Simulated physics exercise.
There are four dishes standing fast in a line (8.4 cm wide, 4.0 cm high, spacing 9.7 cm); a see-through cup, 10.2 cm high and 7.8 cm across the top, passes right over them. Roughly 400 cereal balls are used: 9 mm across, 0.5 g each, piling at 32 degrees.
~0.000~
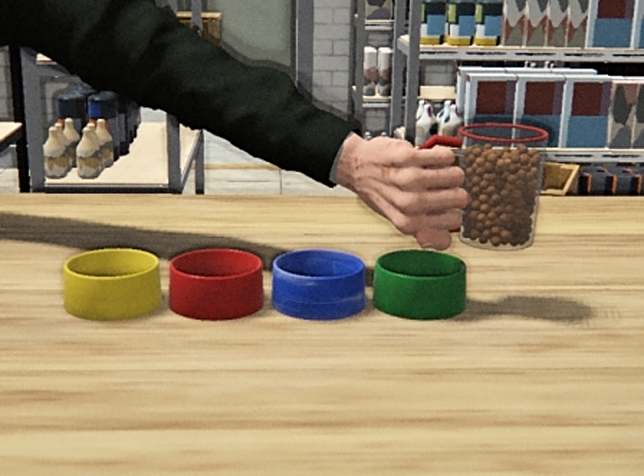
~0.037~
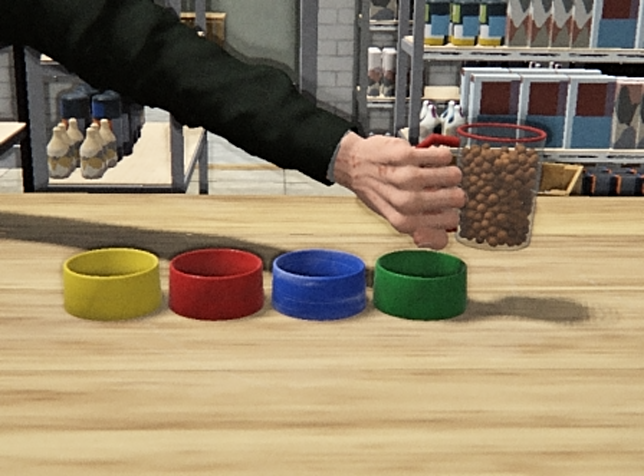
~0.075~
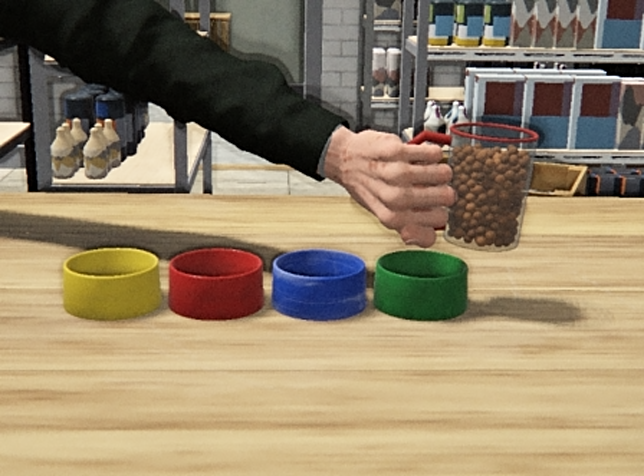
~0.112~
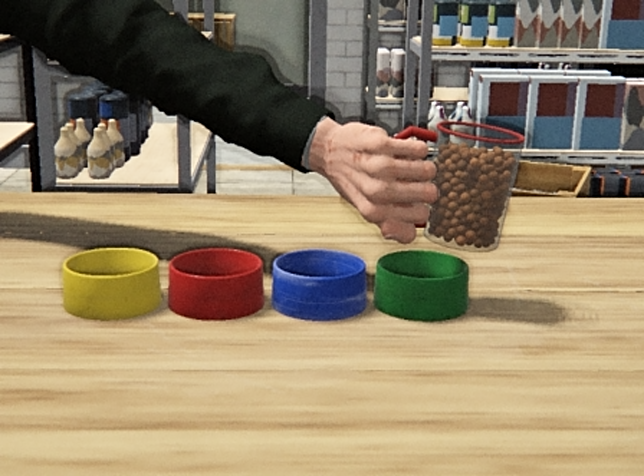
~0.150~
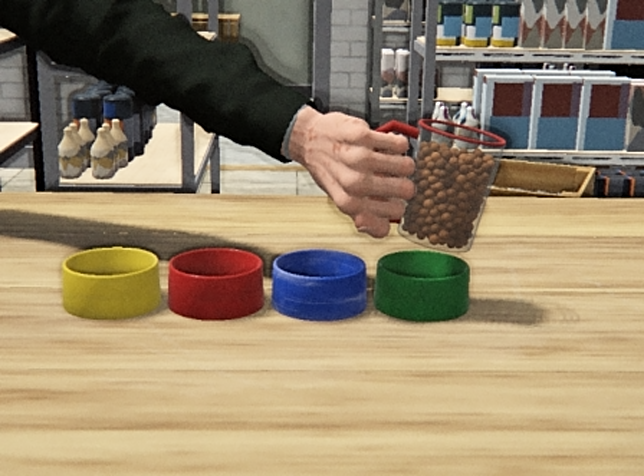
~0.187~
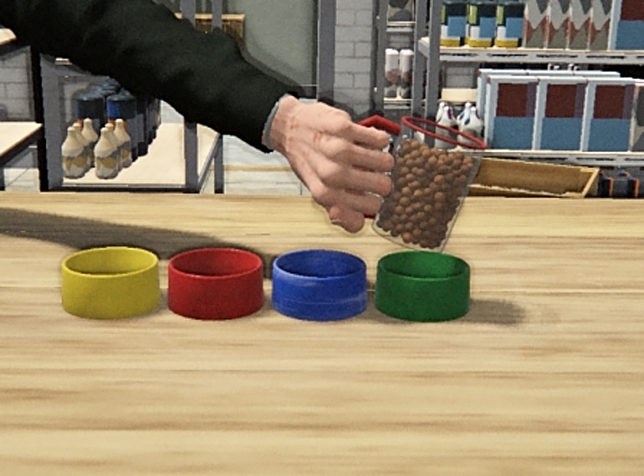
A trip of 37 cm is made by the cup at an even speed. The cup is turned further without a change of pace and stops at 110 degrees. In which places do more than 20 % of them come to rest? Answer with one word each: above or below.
Red above, blue below, green below, yellow below, counter above.
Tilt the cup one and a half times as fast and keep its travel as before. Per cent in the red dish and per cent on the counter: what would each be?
Red 50; counter 40.
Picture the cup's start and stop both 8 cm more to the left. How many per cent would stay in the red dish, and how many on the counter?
The red one would get 0 and the counter 30.
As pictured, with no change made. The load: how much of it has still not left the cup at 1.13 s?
About 60 percent of the load.
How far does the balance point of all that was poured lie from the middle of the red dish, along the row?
The load's average lands around 3 cm in the minus-x direction.
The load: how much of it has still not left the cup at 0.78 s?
Somewhere near 100 per cent of the load.
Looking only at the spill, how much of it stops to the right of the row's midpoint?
0 percent.
After 0.54 s, tilt 61 degrees; cup holds 100 %.
Then, at 0.78 s, tilt 92 degrees; cup holds 100 %.
After 1.13 s, tilt 110 degrees; cup holds 60 %, red 20 %.
By 2.8 s all is still; red 45 %, blue 0 %, green 0 %, yellow 5 %, counter 50 %.
